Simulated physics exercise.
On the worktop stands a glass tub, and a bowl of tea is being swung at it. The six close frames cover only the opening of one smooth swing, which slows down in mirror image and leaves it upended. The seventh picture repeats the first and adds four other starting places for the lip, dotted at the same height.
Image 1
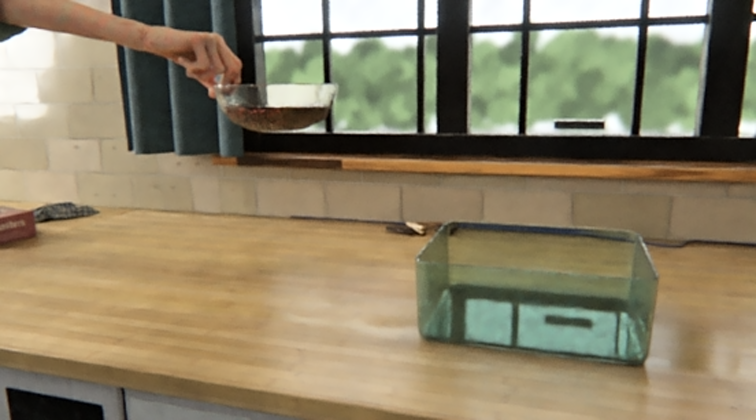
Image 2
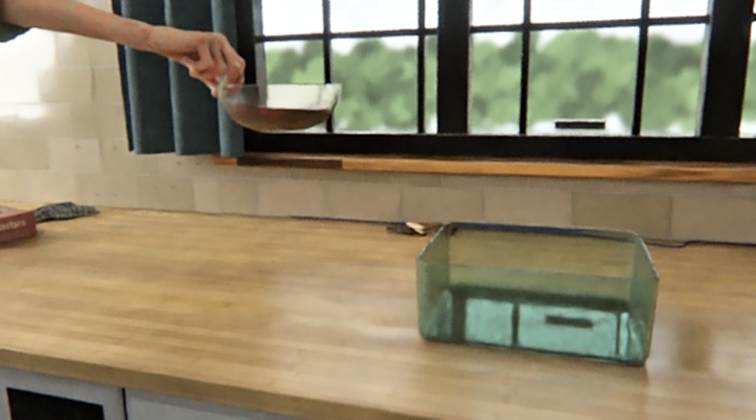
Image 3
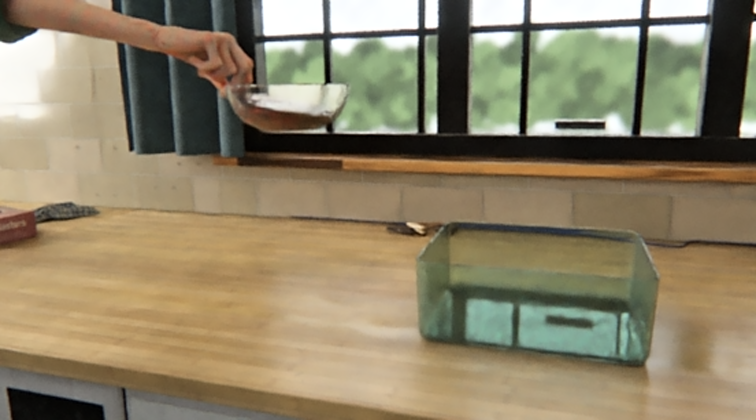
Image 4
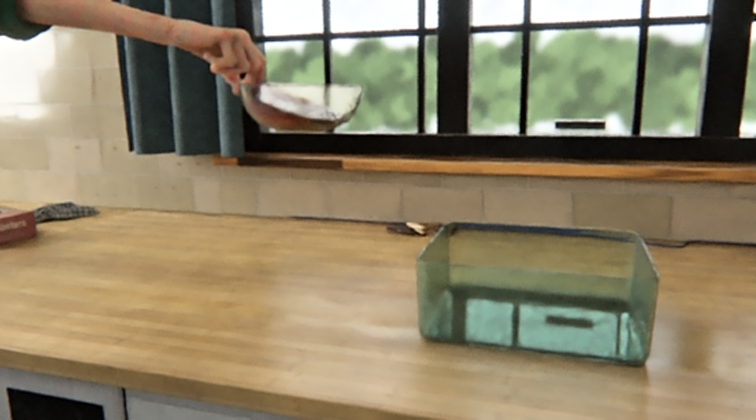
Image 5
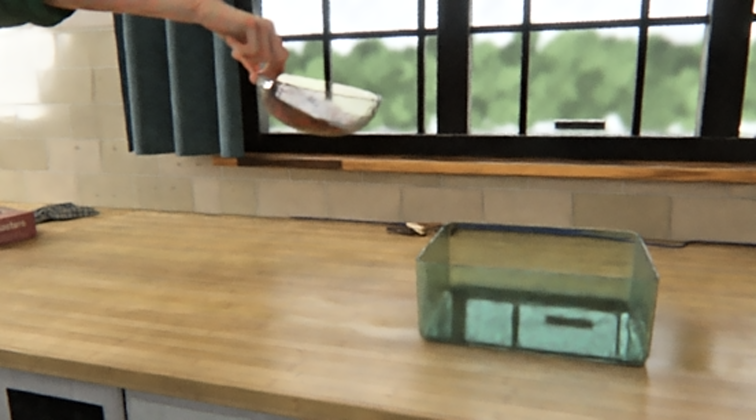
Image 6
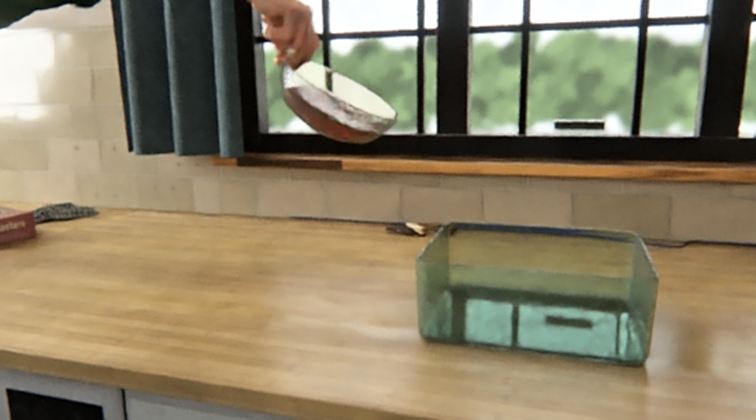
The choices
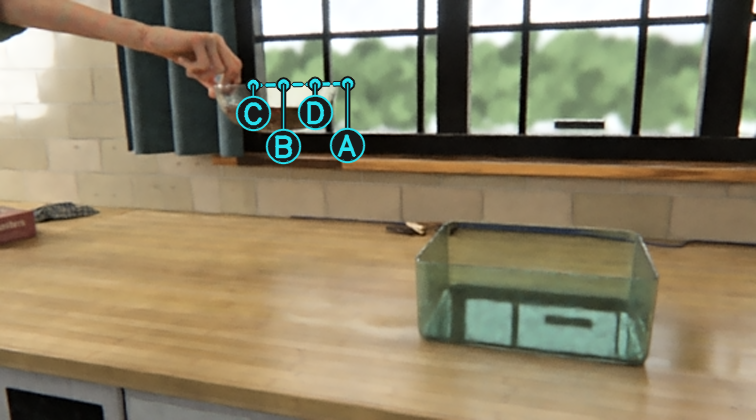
A hand held a clear glass bowl of brown liquid above a wooden worktop by a window, then moved it right toward a greenish glass tub, tilting it more and more.
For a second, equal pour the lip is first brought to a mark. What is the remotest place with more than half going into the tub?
Take B.
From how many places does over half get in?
Three of them.
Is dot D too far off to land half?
No.
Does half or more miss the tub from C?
Yes.
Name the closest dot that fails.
Dot C.
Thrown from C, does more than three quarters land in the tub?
No.
On the marked copy, A at (347, 83); B at (283, 84); C at (253, 85); D at (315, 84).
For dot A, about 78 % lands in the tub, 4 % falls short and 17 % goes beside or beyond.
For dot B, about 65 % lands in the tub, 25 % falls short and 9 % goes beside or beyond.
For dot C, about 24 % lands in the tub, 71 % falls short and 5 % goes beside or beyond.
For dot D, about 77 % lands in the tub, 8 % falls short and 15 % goes beside or beyond.
